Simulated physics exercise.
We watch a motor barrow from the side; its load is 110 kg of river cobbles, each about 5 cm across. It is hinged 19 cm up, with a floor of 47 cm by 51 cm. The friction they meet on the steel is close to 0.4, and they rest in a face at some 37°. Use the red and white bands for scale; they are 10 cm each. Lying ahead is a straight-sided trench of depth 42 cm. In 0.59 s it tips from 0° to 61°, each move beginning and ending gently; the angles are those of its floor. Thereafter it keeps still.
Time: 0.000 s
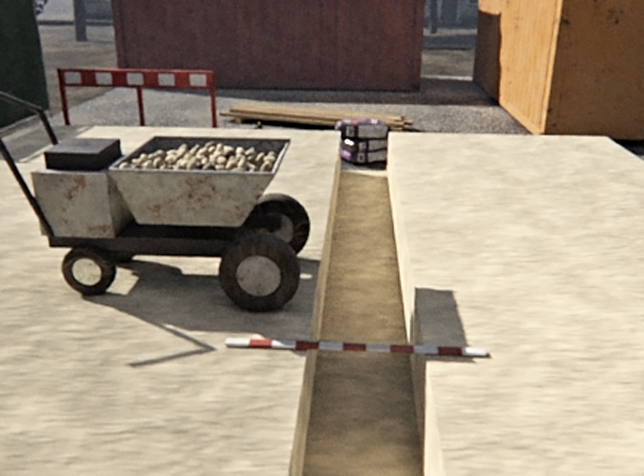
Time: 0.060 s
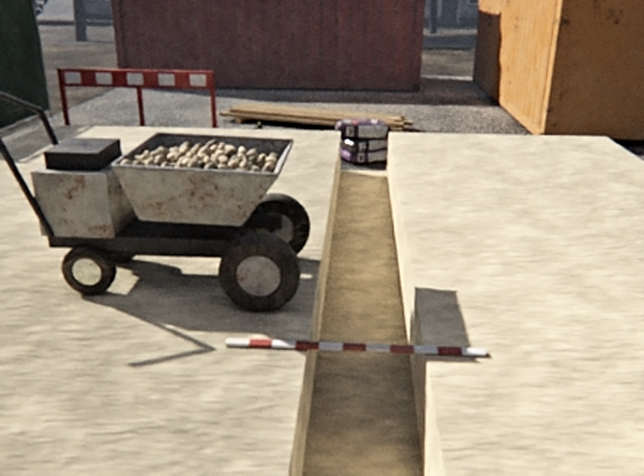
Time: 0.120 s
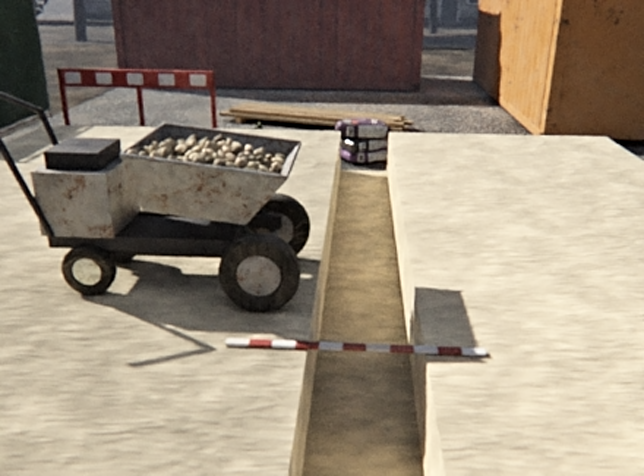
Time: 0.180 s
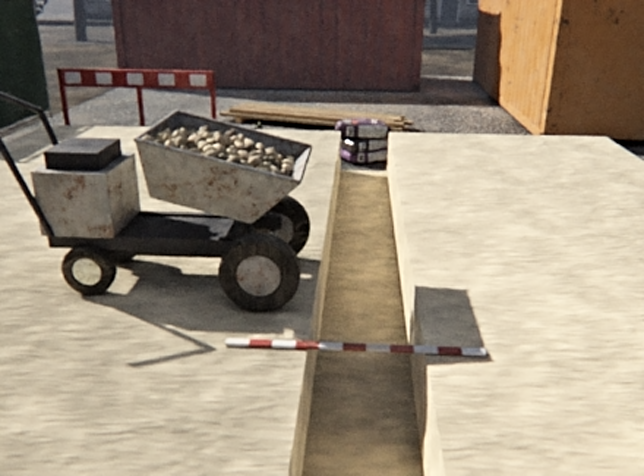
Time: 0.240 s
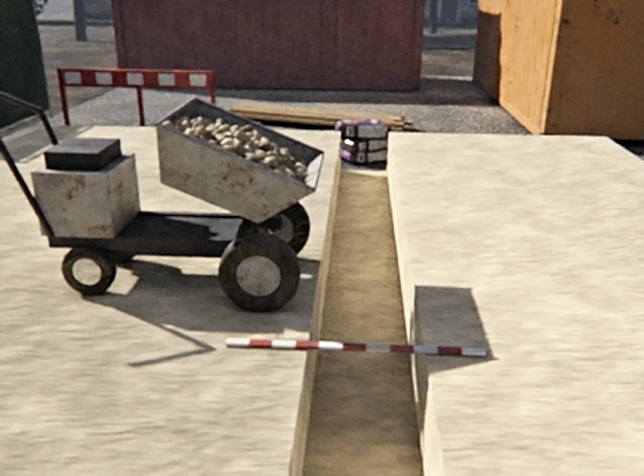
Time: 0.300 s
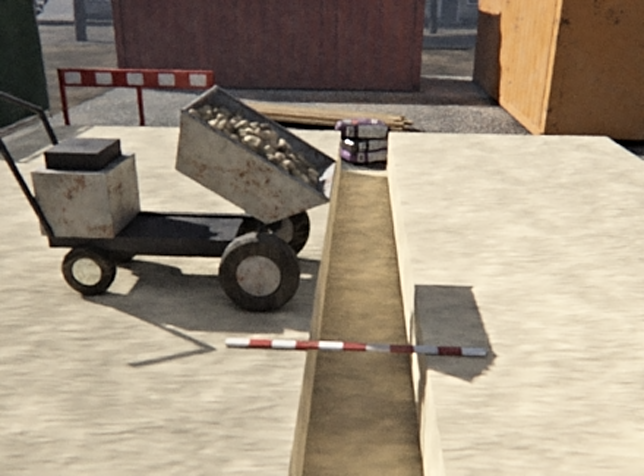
On a sunlit, pale paved yard with a dark red container and an orange one behind, a narrow trench runs away from the viewer, seen from slightly above. At left stands a grey motor barrow with black wheels and a skip of rounded stones, near a red-and-white barrier, while a striped pole crosses the trench. The skip tilts steadily toward the right, its rear rising, and the stones shift within it.
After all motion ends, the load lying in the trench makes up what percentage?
It makes up about 38 per cent.
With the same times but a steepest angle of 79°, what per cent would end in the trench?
About 45 per cent would end up in the trench.
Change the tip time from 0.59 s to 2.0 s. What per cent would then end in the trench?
In that case some 60 per cent.
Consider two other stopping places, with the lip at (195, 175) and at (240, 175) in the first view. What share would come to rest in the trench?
Result: Close to 65 then close to 60 per cent.
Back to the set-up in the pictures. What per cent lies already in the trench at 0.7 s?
Around 15 per cent of it.
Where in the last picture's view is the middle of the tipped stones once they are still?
(406, 343).
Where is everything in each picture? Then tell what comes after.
In the first picture, the skip is at 0°, its lip at (275, 175); the top of the load is at (203, 154).
The second picture shows lip at (278, 175), floor tilted 2°, highest stones at (201, 153); the stones move at 0.4 m/s on average.
In the third picture, the skip is at 7°, its lip at (287, 178); the top of the load is at (192, 146); the stones move at 0.9 m/s on average.
The fourth picture shows lip at (300, 183), floor tilted 14°, highest stones at (188, 136); the stones move at 1.1 m/s on average.
In the fifth picture, the skip is at 22°, its lip at (315, 191); the top of the load is at (196, 123); the stones move at 1.3 m/s on average.
In the sixth picture, the skip is at 31°, its lip at (329, 201); the top of the load is at (216, 113); the stones move at 1.4 m/s on average.
After 0.4 s the floor is at 51°; 100 % in the skip; the foremost stones are at (338, 200).
After 0.7 s the floor is at 61°; 86 % in the skip, 14 % in the trench; the foremost stones are at (412, 245).
After 1.0 s the floor is at 61°; 43 % in the skip, 25 % in the trench, 32 % past the trench; the foremost stones are at (536, 286).
After 3.0 s the floor is at 61°; 29 % in the skip, 38 % in the trench, 33 % past the trench; the foremost stones are past the picture's edge.
